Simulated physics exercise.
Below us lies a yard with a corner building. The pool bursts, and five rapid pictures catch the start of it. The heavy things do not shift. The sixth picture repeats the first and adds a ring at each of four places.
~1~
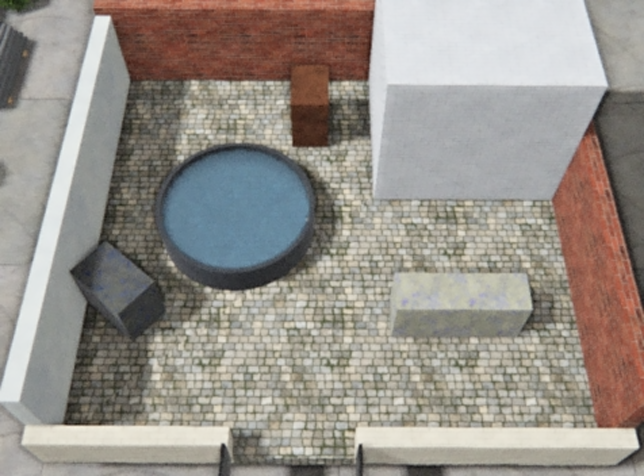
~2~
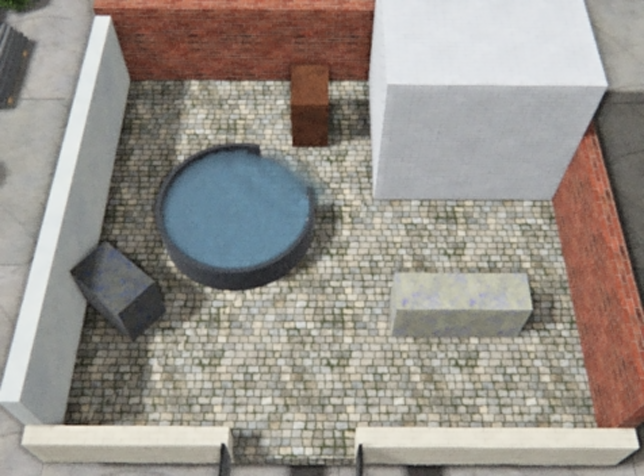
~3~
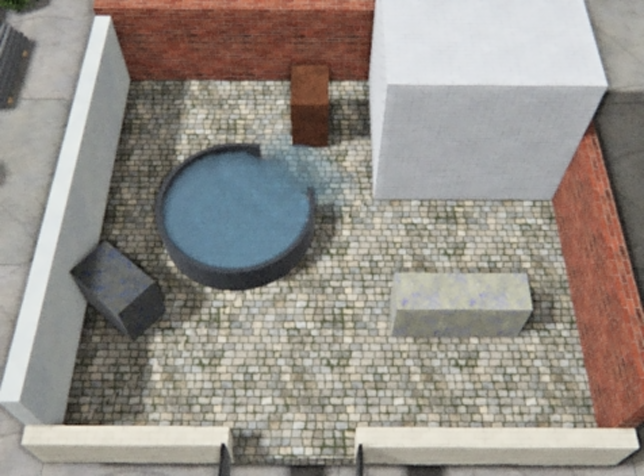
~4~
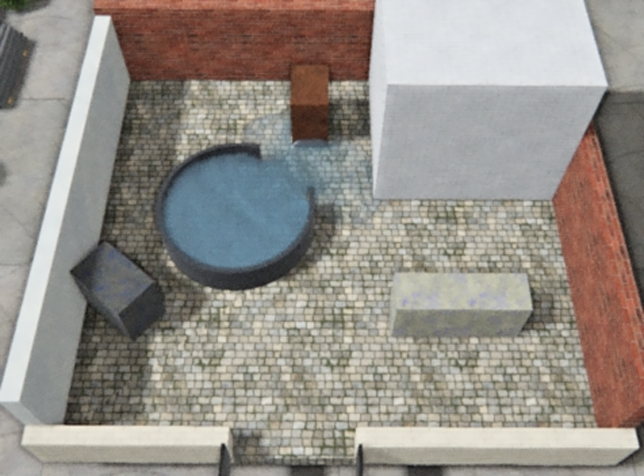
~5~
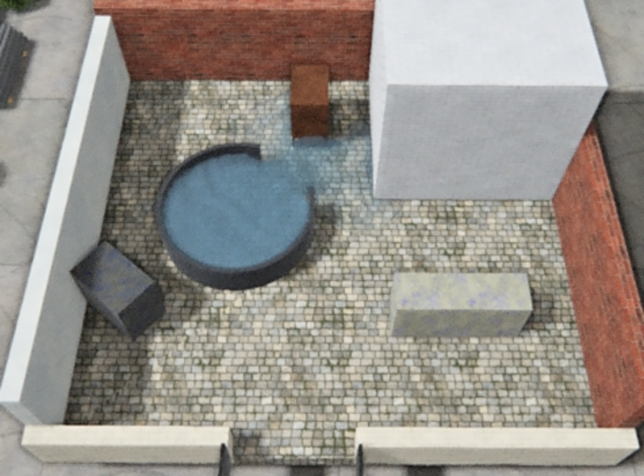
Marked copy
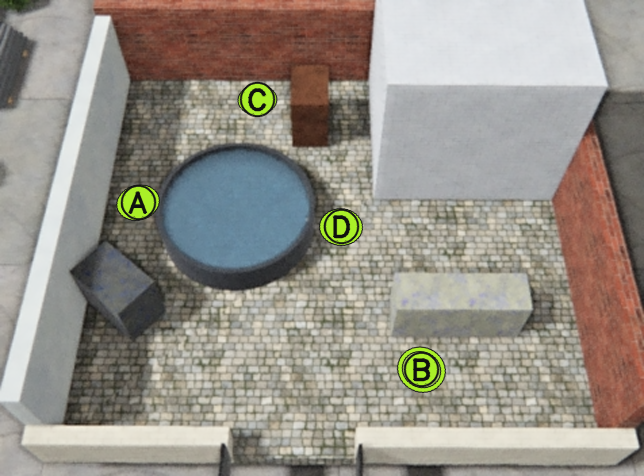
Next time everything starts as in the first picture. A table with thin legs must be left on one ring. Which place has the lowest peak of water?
Ring B.
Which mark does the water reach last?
Ring B.
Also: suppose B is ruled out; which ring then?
D.
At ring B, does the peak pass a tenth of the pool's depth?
No, less.
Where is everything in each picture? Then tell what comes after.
Pool full, its middle at (236, 207); open gate at (293, 430), in the first picture.
In the second picture, 2 % of the ground under water, visible out to (321, 186).
In the third picture, 4 % of the ground under water, visible out to (268, 138).
In the fourth picture, 8 % of the ground under water, visible out to (272, 122).
In the fifth picture, 10 % of the ground under water, visible out to (277, 106).
In lime, A at (138, 202); B at (421, 369); C at (257, 99); D at (341, 226).
With A, the water peaks at about 26 % of the depth that stood in the pool.
With B, the water peaks at about 7 % of the depth that stood in the pool.
With C, the water peaks at about 34 % of the depth that stood in the pool.
With D, the water peaks at about 12 % of the depth that stood in the pool.
